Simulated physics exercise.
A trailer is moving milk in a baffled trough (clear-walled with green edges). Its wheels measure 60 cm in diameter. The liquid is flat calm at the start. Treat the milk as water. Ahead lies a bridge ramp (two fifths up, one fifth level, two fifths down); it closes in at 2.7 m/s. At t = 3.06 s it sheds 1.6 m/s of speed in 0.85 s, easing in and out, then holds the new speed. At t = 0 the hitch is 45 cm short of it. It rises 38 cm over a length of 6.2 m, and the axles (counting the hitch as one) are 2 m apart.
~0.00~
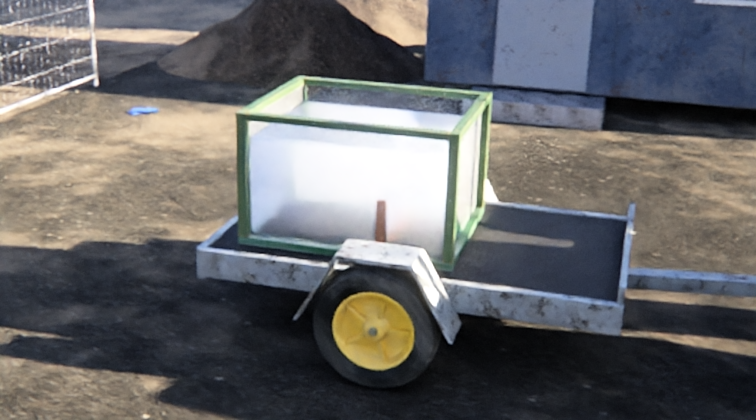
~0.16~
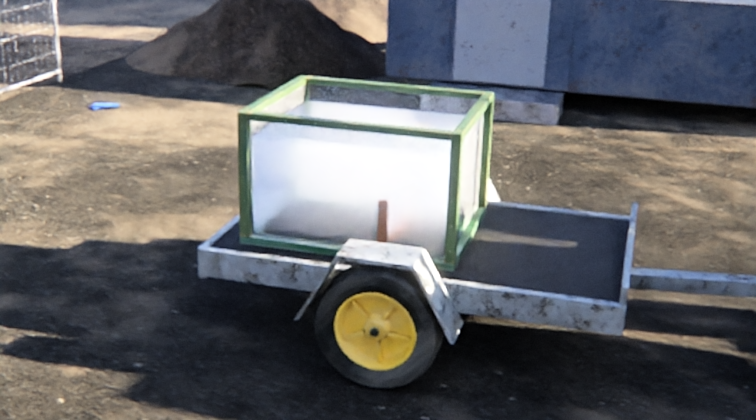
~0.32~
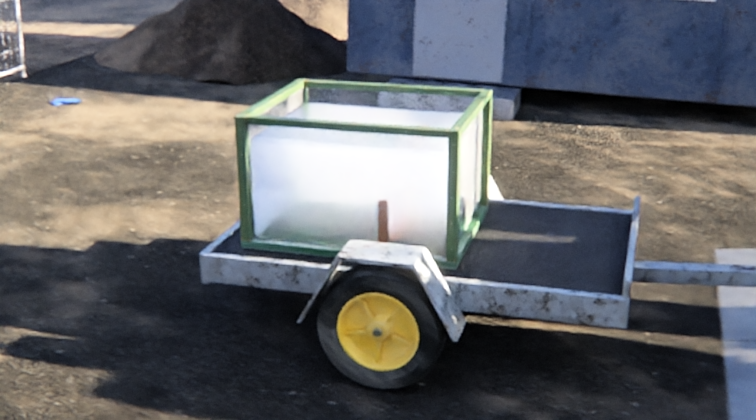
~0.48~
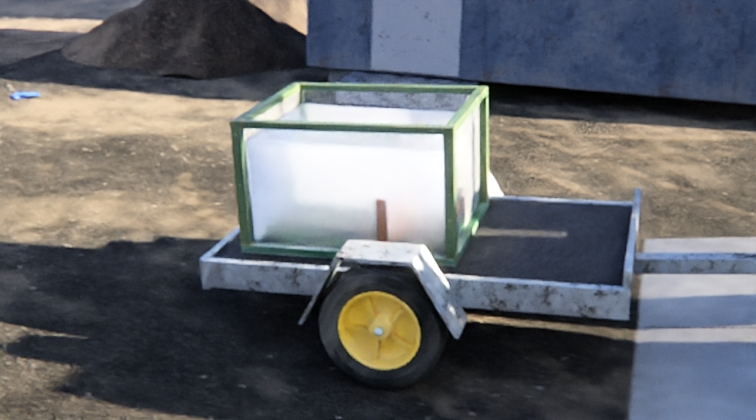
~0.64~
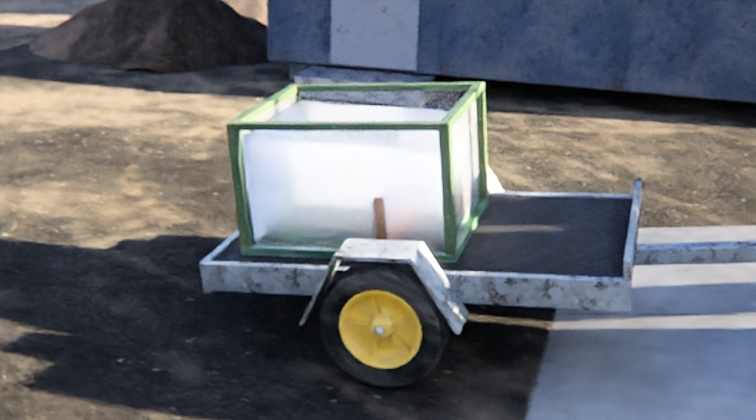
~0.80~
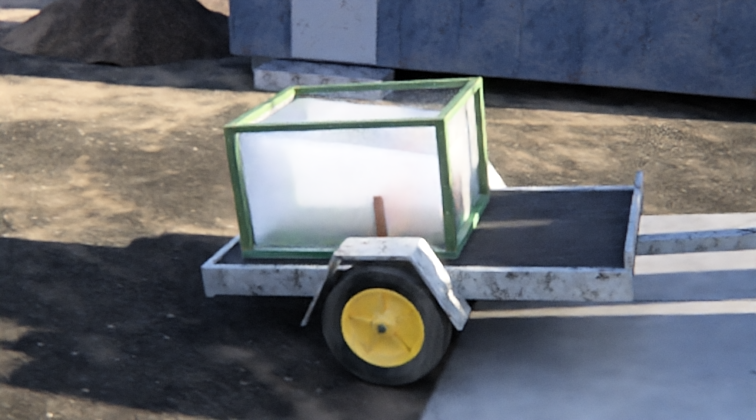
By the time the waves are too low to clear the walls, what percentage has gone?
Some 4 per cent goes overboard.
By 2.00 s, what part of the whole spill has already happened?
About 0 per cent.
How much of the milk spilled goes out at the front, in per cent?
About 90 per cent.
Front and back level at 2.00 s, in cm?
Front 58 cm, back 44 cm.
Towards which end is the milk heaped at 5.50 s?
At the back.
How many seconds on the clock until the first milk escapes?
At about 3.9 s.
Then, 2.00 s in, the surface is 58 cm up at the front and 45 cm at the back; nothing has left.
Then, 3.70 s in, the surface is 70 cm up at the front and 35 cm at the back; nothing has left.
Then, 5.50 s in, the surface is 44 cm up at the front and 51 cm at the back; 4 per cent is out, over the front.
Then, 7.99 s in, 4 per cent is out, over the front, 15 of 406 litres.
